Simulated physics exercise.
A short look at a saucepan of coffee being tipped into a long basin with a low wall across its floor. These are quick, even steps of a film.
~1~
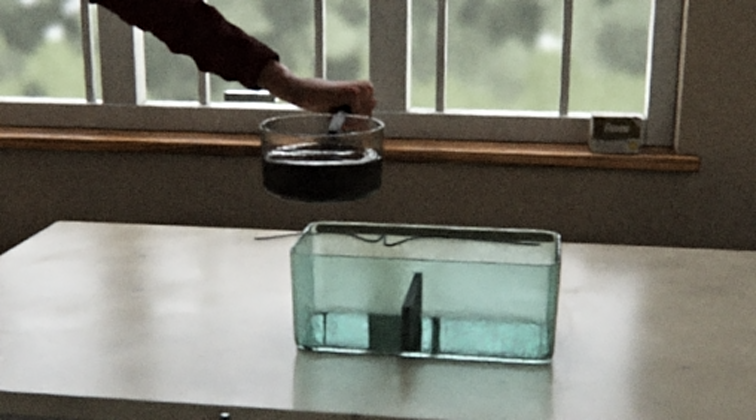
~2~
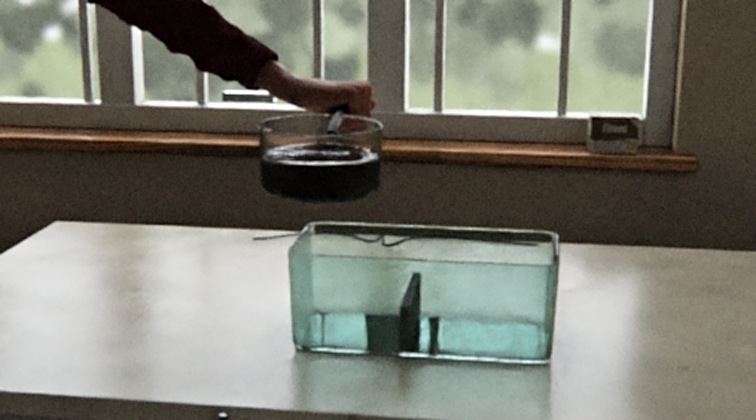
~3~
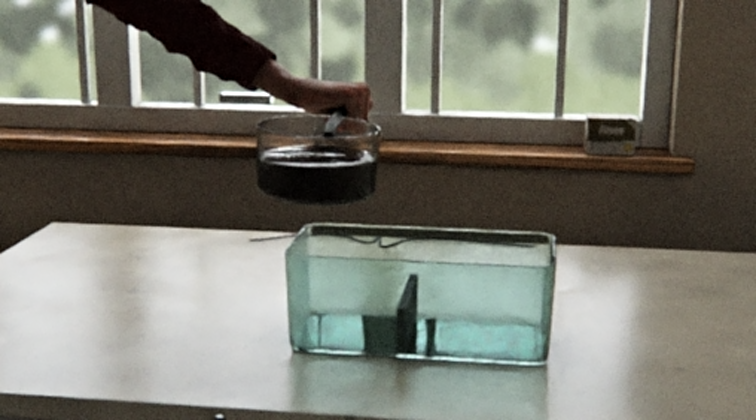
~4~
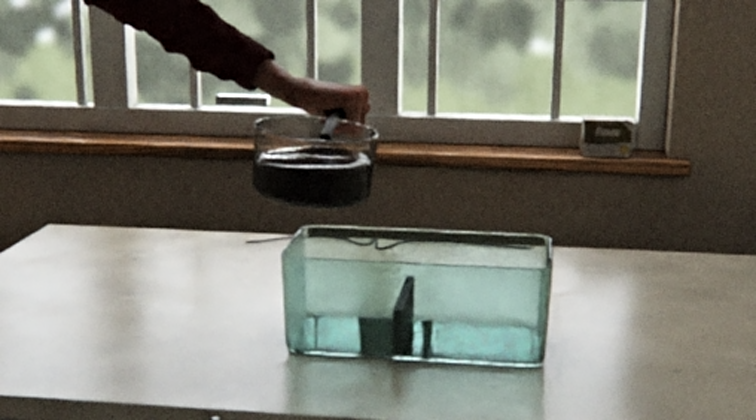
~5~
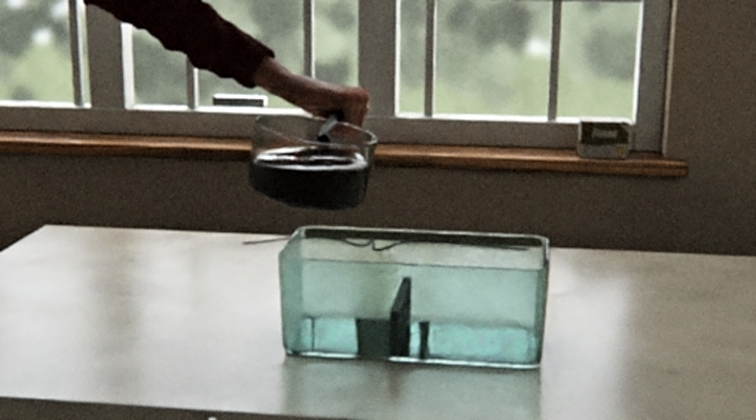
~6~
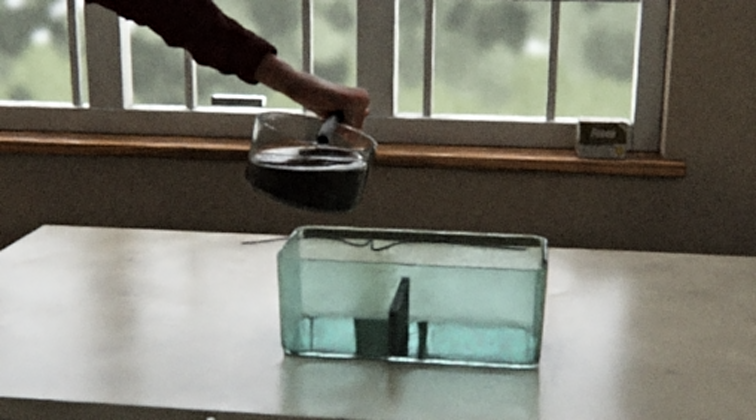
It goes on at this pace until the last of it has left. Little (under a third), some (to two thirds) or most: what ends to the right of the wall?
In the end from a third to two thirds is right of the wall.
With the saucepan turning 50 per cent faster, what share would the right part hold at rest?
Roughly 40 in a hundred.
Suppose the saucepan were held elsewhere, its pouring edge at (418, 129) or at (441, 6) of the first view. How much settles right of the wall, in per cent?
About 95 and 95 per cent.
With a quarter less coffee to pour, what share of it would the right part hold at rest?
Some 35 per cent.
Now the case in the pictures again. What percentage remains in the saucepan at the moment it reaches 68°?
Roughly 70 in a hundred.
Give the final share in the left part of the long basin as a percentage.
Some 50 per cent.
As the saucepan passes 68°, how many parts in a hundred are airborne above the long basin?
Near 20 %.
A moment on, the saucepan is tipped part way and 70 per cent is still to pour, 2 is left of the wall and 5 right of it.
Next, the saucepan is tipped right over and 17 per cent is still to pour, 26 is left of the wall and 49 right of it.
Then the saucepan is tipped right over and 1 per cent is still to pour, 48 is left of the wall and 49 right of it.
Later the saucepan is tipped right over and 0 per cent is still to pour, 50 is left of the wall and 50 right of it.
Finally, 50 per cent lies left of the wall, 50 right of it and 0 outside.
